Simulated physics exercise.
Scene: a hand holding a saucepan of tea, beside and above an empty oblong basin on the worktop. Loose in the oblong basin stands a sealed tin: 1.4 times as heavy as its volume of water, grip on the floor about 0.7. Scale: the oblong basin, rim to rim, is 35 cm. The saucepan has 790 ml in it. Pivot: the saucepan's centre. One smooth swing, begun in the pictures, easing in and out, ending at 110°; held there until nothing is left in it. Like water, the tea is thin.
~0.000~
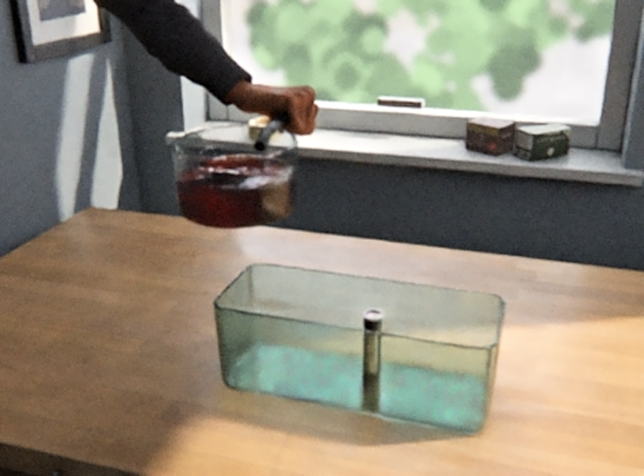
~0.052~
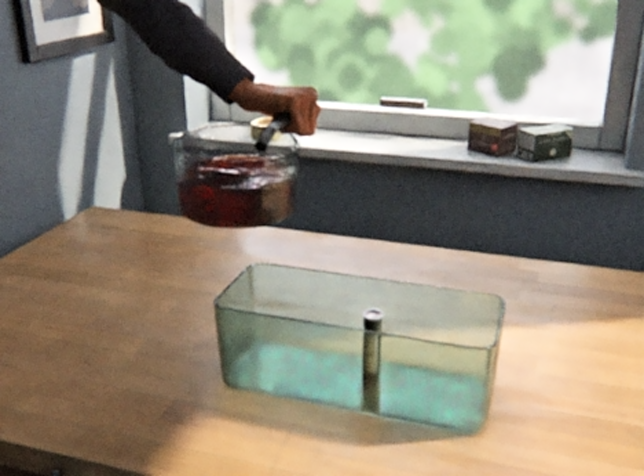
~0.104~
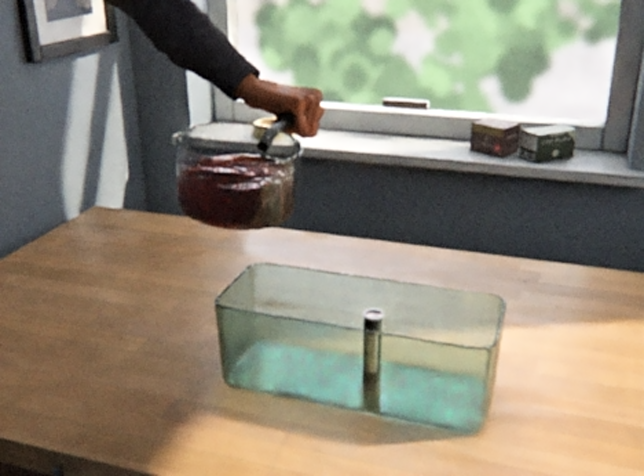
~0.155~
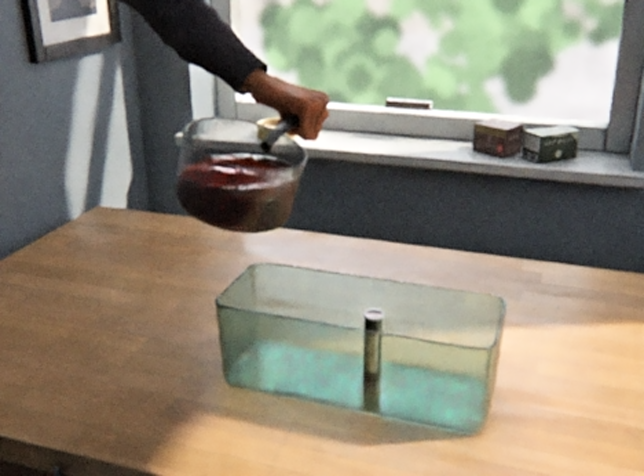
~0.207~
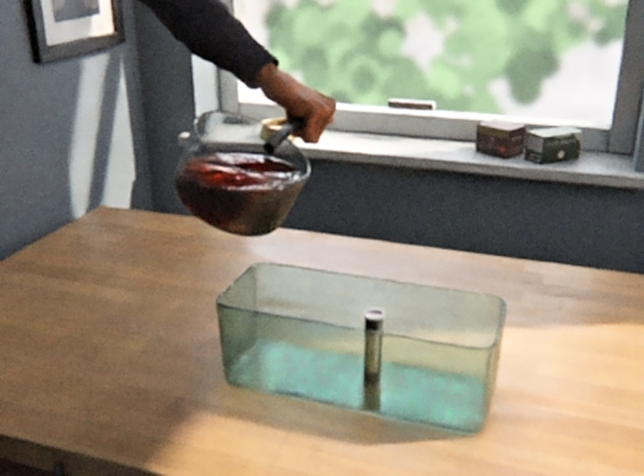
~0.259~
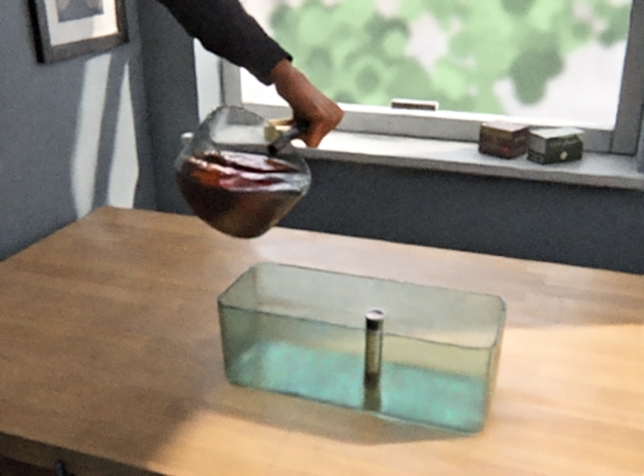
A hand steadily tilts a saucepan of dark red tea rightward above an oblong basin.
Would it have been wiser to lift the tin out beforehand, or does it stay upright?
My bet is it never capsizes.
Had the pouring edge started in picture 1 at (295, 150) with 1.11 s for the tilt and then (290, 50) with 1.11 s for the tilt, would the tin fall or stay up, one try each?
Try 1: Still standing; try 2: Tipped over.
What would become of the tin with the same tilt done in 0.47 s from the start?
The tin stays on its base.
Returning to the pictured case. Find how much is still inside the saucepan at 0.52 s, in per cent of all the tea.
28 %.
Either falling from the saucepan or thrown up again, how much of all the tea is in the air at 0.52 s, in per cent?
I'd say close to 46 per cent.
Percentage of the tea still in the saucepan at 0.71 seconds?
Around 7 in a hundred is still there.
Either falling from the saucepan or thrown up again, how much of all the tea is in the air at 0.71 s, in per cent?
Roughly 8 per cent.
By 0.52 s the tilt is 103° and 29 per cent is still to pour; the tin stands where it began.
By 0.71 s the tilt is 110° and 7 per cent is still to pour; the tin stands where it began.
By 0.90 s the tilt is 110° and 0 per cent is still to pour; the tin stands where it began.
By 1.12 s the tilt is 110° and 0 per cent is still to pour; the tin stands where it began.
At rest the tin stands where it began.
